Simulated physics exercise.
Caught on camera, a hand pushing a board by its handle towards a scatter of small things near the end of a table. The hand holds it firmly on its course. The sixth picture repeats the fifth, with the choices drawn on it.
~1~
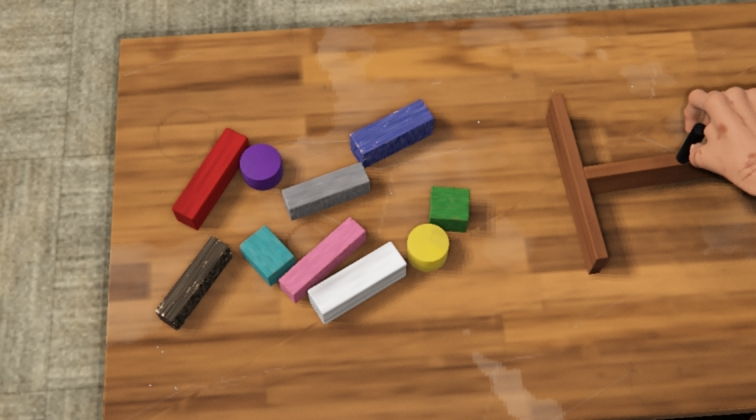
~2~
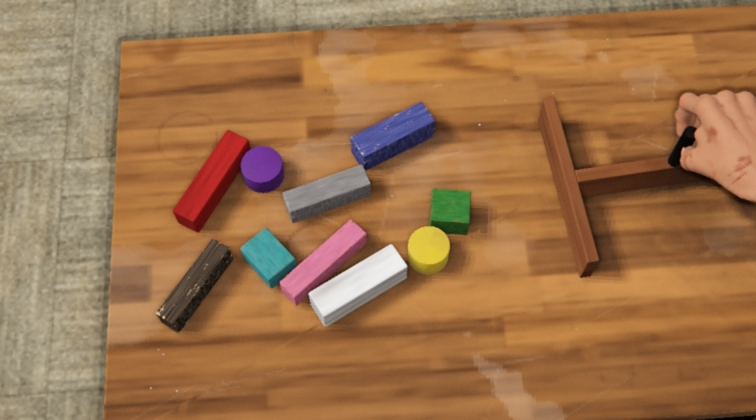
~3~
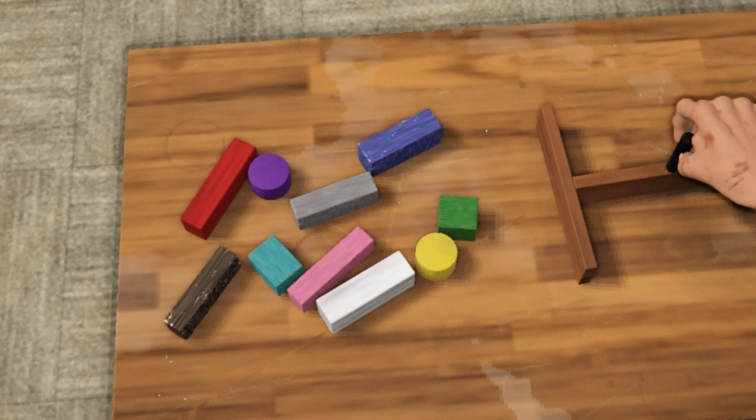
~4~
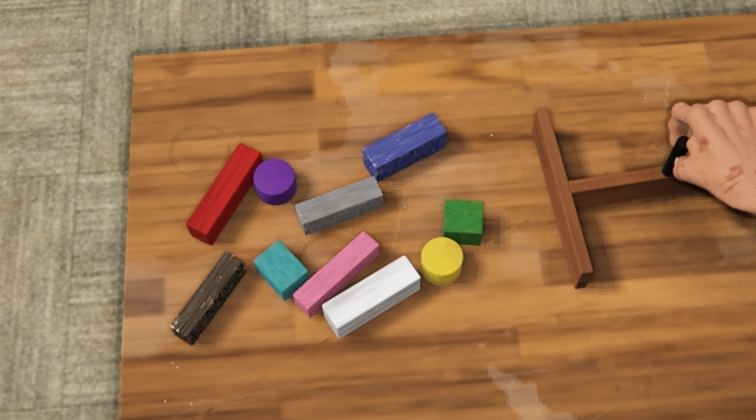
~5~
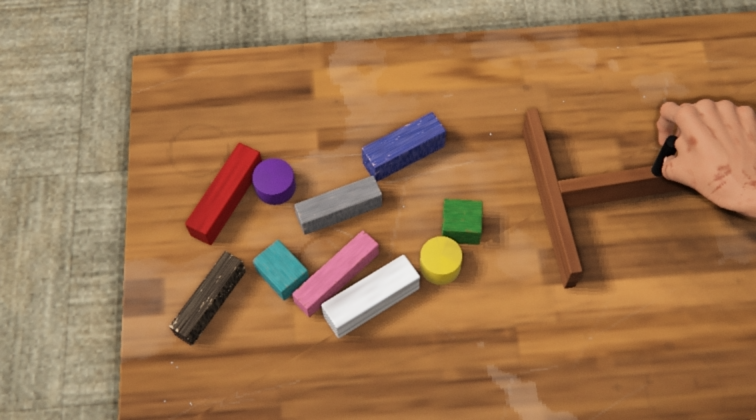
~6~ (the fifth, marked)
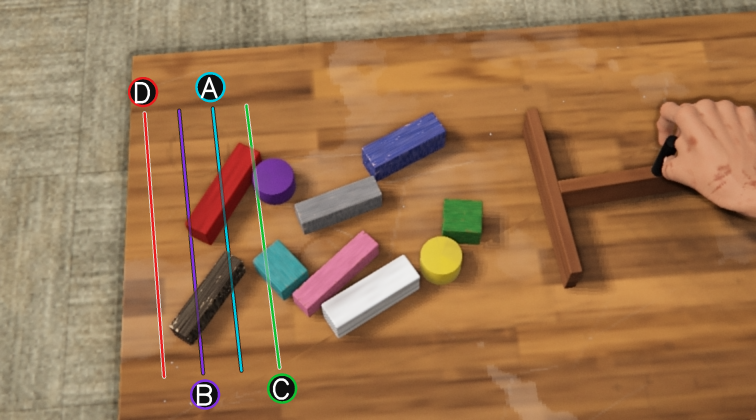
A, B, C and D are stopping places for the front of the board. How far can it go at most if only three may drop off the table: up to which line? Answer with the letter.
Line B.
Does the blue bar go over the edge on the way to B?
No.
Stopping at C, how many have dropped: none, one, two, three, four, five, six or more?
By then, none.
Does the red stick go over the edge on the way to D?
Yes.
On the marked copy, A at (226, 231); B at (190, 234); C at (262, 229); D at (154, 237).
Taking B. A third of the way, board (424, 197); white stick (353, 305); blue bar (363, 155).
Two thirds of the way, board (293, 207); black bar (183, 302); red stick (184, 189).
When it is over, board (188, 215); red stick over the edge; black bar over the edge; two fallen.
As for the rest, A is within the limit but short; C is within the limit but short; D drops six.
